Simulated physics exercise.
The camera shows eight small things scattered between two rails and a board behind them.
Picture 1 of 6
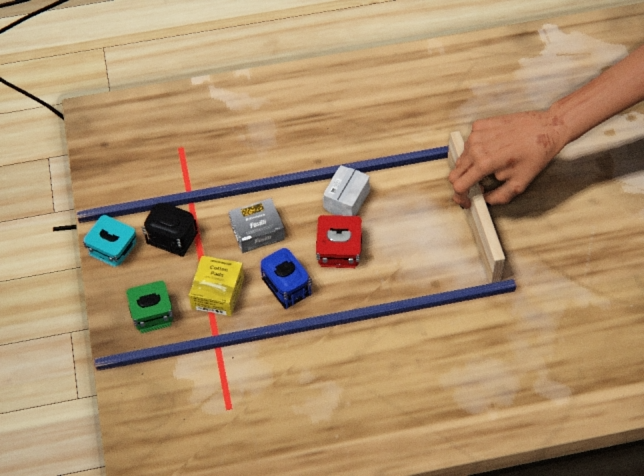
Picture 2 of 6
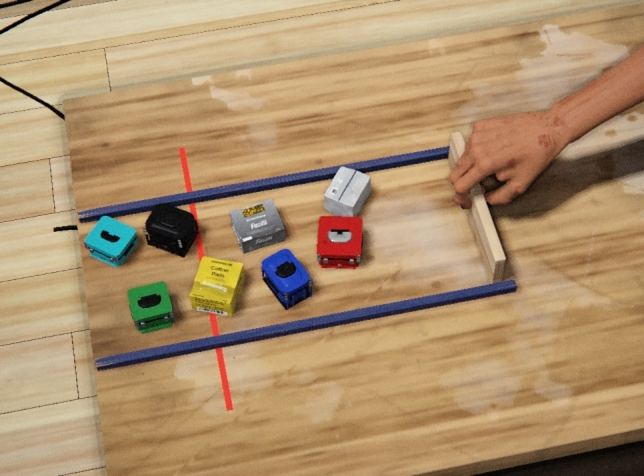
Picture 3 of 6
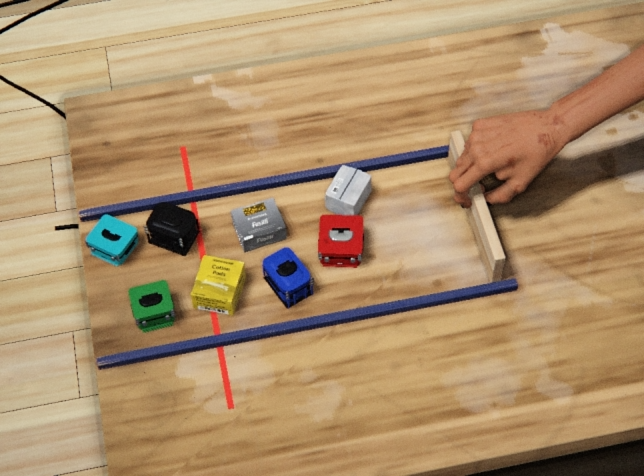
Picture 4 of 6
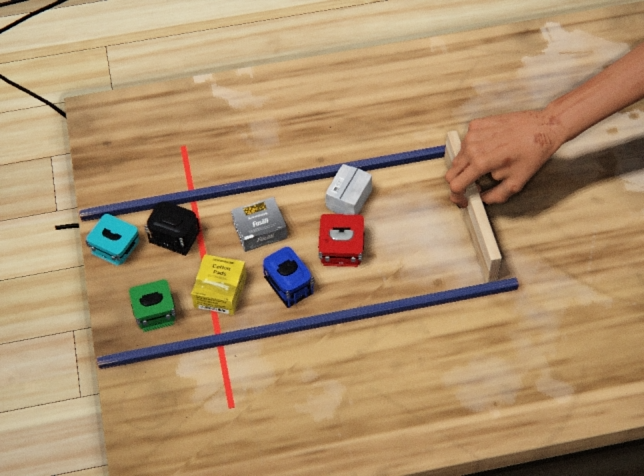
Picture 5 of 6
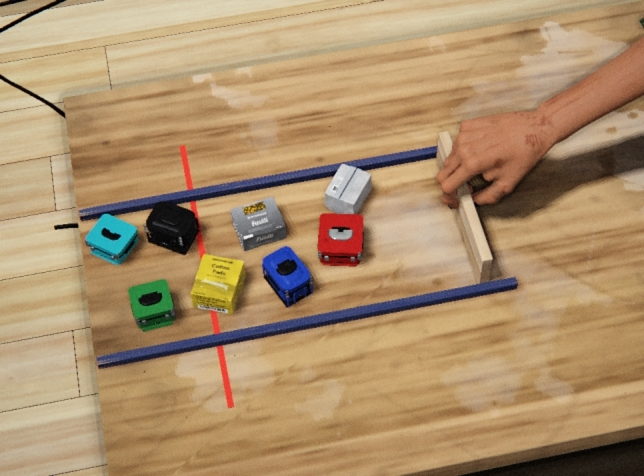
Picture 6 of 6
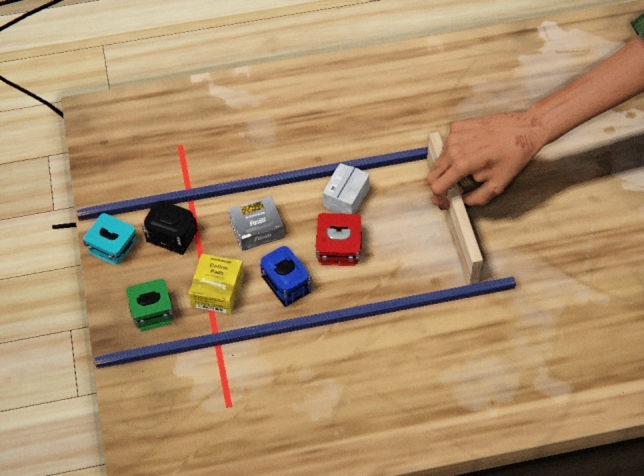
A hand held a wooden board upright across two blue rails, then slid it slightly left toward eight small colourful cases and boxes, which stayed put around a red line of tape.
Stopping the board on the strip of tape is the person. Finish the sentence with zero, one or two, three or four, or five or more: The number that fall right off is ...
The number that fall right off is one or two.
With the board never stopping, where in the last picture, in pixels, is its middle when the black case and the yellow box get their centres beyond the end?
Black case: (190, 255); yellow box: (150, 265).
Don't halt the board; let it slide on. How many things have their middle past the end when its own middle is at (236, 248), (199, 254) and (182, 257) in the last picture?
0, 1 and 3.
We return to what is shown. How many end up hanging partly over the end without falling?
Overhanging ones - 2.
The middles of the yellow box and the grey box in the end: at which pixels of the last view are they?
First: About (141, 302); second: About (141, 242).
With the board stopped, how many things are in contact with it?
3 touch it.
A little later, none off yet; turquoise case at rest near (111, 240); green case at rest near (150, 305); black case at rest near (170, 227).
Next, none off yet; turquoise case at rest near (111, 240); green case at rest near (150, 305); black case moving near (164, 228).
When it is over, the number that fall off is one or two; down, turquoise case.
